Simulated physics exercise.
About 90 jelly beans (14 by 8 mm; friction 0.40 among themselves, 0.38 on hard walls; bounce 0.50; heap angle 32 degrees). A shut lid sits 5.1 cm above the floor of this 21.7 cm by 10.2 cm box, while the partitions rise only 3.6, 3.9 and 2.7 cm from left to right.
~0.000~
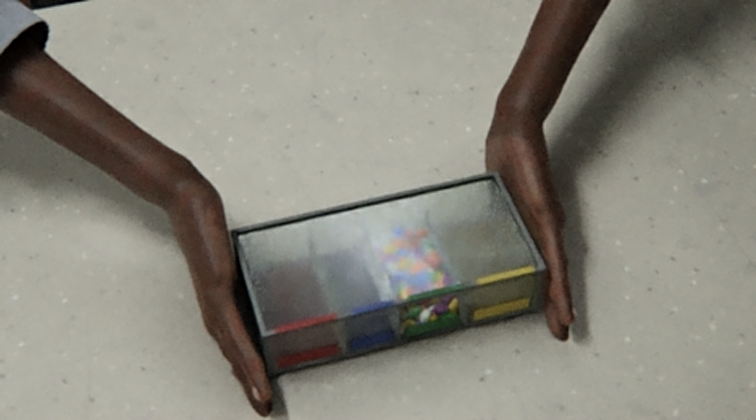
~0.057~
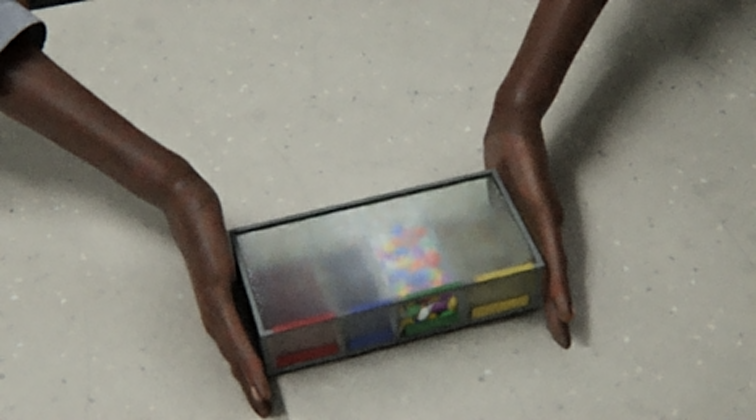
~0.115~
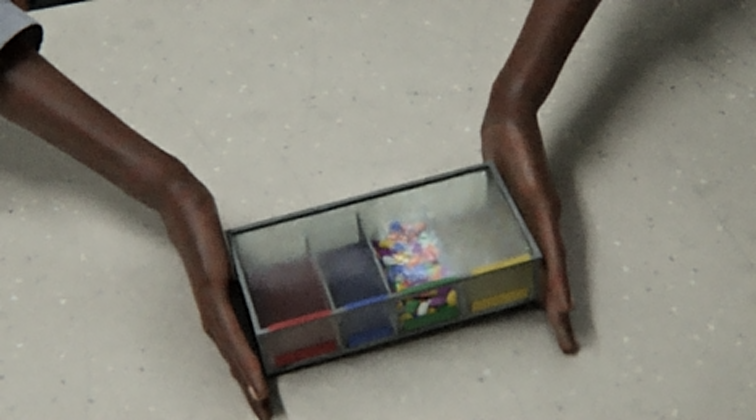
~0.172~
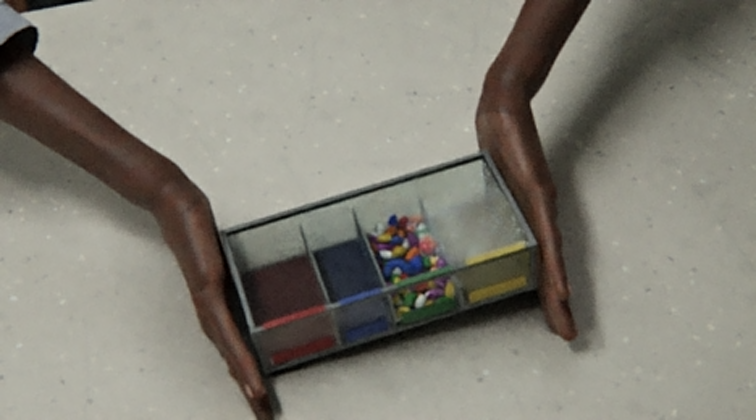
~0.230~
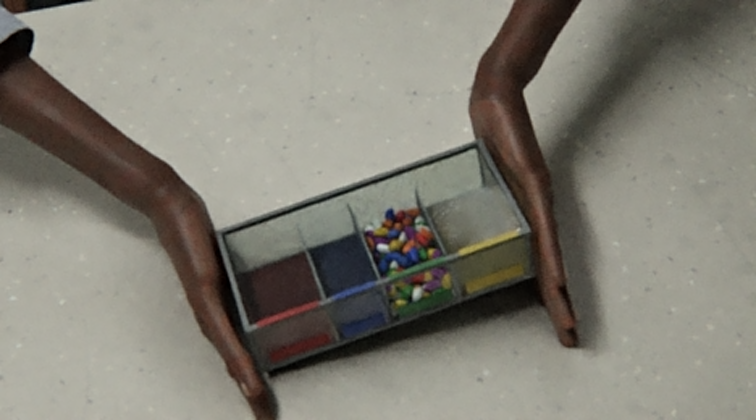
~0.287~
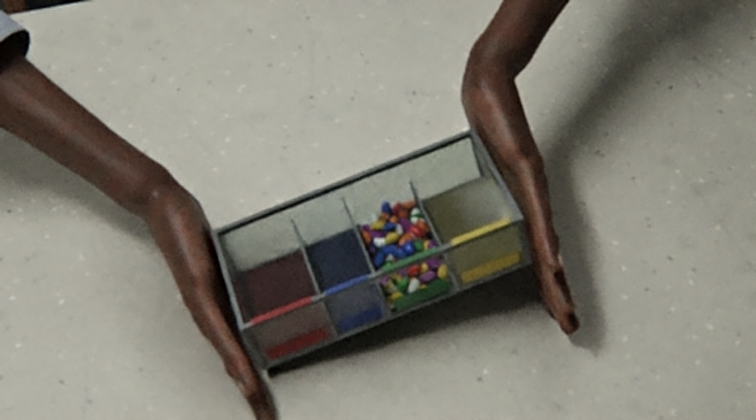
Two dark-skinned hands, one with a pale grey cuff at its wrist, hold a clear box between their palms over a speckled off-white surface, viewed from above at an angle. Side by side inside, from the left, are red, blue, green and yellow sections, with multicoloured jelly beans filling only the green one. The hands gradually tilt the box, its right end lifting, while the camera stays still.
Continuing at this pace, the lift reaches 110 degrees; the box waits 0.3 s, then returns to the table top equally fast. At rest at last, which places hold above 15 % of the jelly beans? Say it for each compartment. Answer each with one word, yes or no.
Red compartment: Yes. Blue compartment: No. Green compartment: Yes. Yellow compartment: No.
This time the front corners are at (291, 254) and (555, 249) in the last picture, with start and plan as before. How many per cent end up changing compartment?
Estimate: Around 90 %.
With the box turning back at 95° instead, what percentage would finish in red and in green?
Then the red compartment would keep 35 per cent and the green one 60 per cent.
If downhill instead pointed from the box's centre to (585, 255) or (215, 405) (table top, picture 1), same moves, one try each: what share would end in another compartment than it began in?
The share comes to about 100 in a hundred, then about 25 in a hundred.
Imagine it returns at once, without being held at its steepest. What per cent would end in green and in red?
Green 55, red 45.
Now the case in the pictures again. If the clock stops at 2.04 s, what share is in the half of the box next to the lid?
I'd put it at some 70 percent.
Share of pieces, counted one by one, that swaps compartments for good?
I'd put it at about 45 per cent.
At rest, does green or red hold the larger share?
Green comes out ahead.
After 2.04 s, tilt 110 degrees; red 35 %, green 60 %.
After 3.21 s, tilt 55 degrees; red 45 %, green 55 %.
After 4.34 s, tilt 0 degrees; red 45 %, green 55 %.
In the end, at 4.9 s, red 45 %, blue 0 %, green 55 %, yellow 0 %.
